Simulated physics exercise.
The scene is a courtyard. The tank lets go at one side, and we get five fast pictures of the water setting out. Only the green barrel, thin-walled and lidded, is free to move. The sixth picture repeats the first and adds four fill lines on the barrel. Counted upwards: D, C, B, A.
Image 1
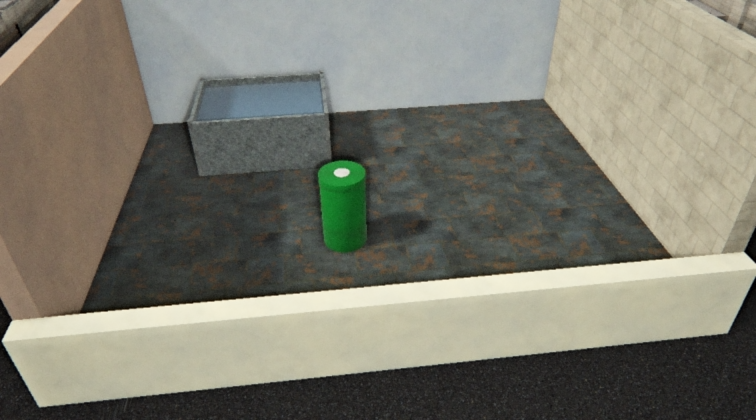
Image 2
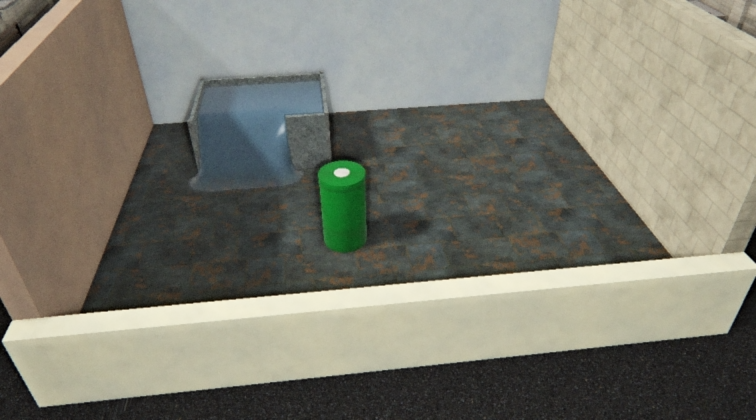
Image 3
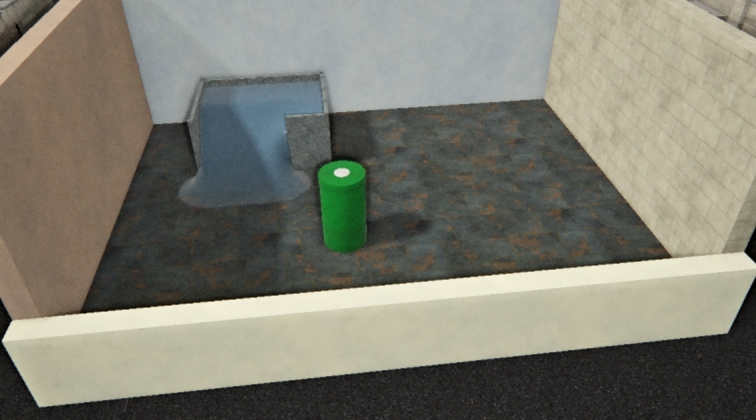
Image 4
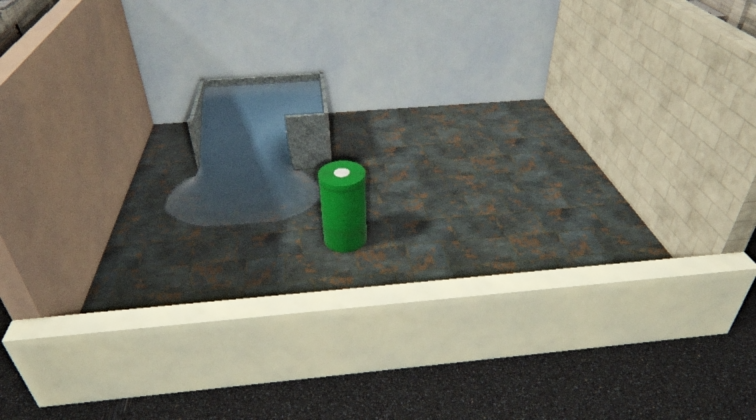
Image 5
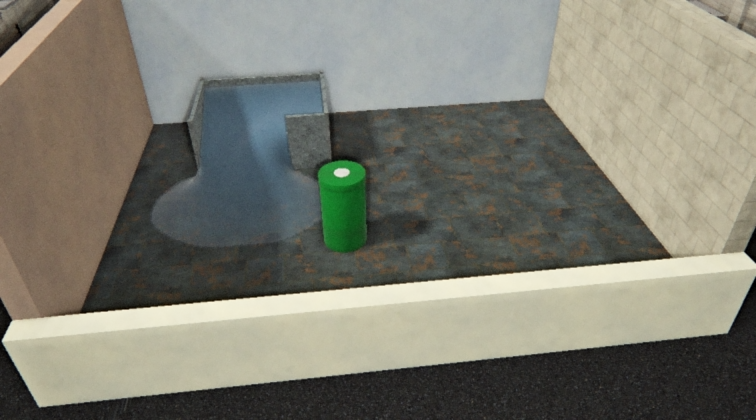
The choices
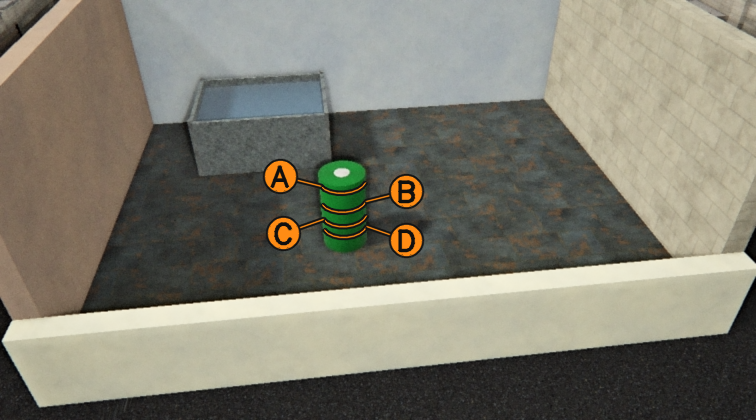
In a walled courtyard, water pours from a stone tank and spreads beside a still green barrel.
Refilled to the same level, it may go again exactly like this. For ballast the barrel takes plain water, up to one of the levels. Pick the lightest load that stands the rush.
The limit is D.
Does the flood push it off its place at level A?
No.
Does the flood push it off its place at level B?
No, that is safe.
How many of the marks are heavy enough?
All of the four.
On the marked copy, A at (344, 193); B at (345, 212); C at (346, 226); D at (346, 237); from the bottom up D, C, B, A.
With A, it does not move.
With B, it does not move.
With C, it does not move.
With D, it does not move.
